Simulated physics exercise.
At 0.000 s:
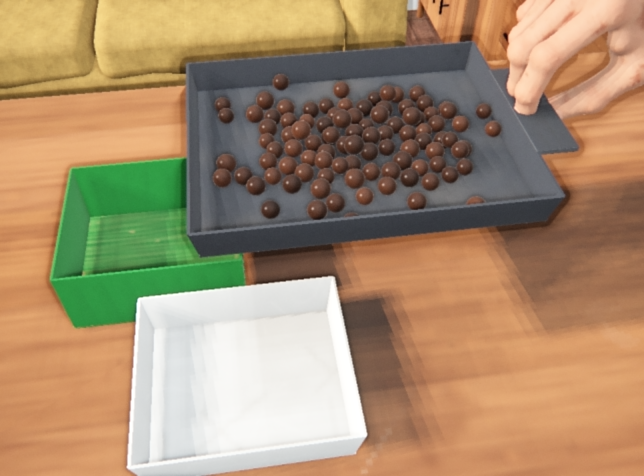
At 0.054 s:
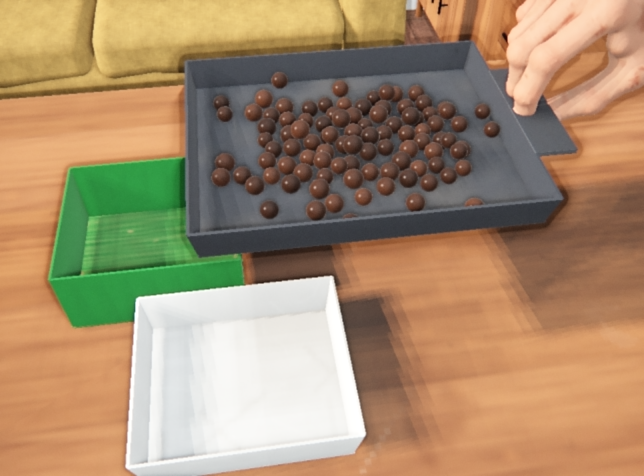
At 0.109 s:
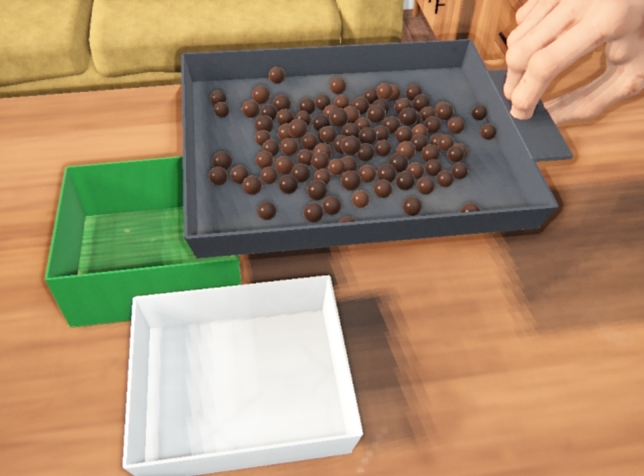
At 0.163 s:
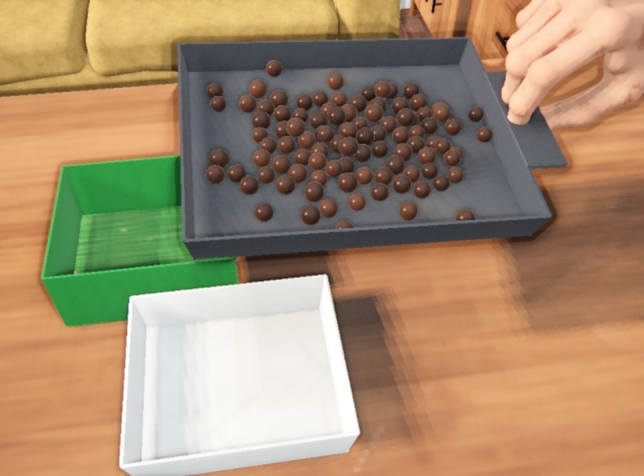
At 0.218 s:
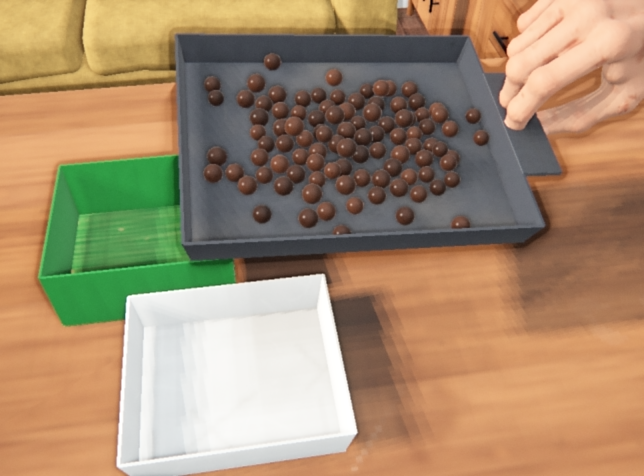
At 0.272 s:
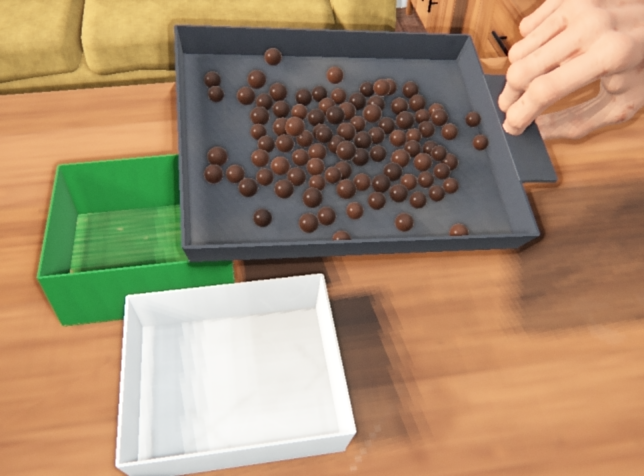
A hand held a dark tray scattered with brown chocolate balls above a wooden table, slowly tilting its near side down beside a green tin and a white one, while the balls barely shifted.
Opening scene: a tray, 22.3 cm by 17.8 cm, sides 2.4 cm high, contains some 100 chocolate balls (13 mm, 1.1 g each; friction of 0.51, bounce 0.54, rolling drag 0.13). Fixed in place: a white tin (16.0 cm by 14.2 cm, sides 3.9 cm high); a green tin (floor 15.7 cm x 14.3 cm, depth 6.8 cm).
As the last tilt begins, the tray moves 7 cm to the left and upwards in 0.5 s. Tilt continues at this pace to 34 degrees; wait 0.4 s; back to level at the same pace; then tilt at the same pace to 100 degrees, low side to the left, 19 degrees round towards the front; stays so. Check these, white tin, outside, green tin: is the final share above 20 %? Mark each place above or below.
Marks: White tin above, outside below, green tin below.
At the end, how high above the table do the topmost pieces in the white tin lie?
Height at rest: Approx. 2.5 cm.
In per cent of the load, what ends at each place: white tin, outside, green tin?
Shares: White tin = 80, outside = 10, green tin = 10.
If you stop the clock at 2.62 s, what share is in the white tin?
Near 0 per cent so far.
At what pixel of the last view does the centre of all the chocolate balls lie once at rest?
Around (223, 354).
After 1.18 s, tilt 26 degrees; tray 100 %; middle of all pieces on or above the table near (387, 197).
After 1.93 s, tilt 19 degrees; tray 100 %; middle of all pieces on or above the table near (330, 145).
Then, at 2.62 s, tilt 68 degrees; tray 100 %; middle of all pieces on or above the table near (248, 190).
After 3.29 s, tilt 100 degrees; tray 20 %, green tin 10 %, white tin 50 %, in the air 20 %; middle of all pieces on or above the table near (247, 293).
At rest (4.4 s), tray 0 %, green tin 10 %, outside 10 %, white tin 80 %.
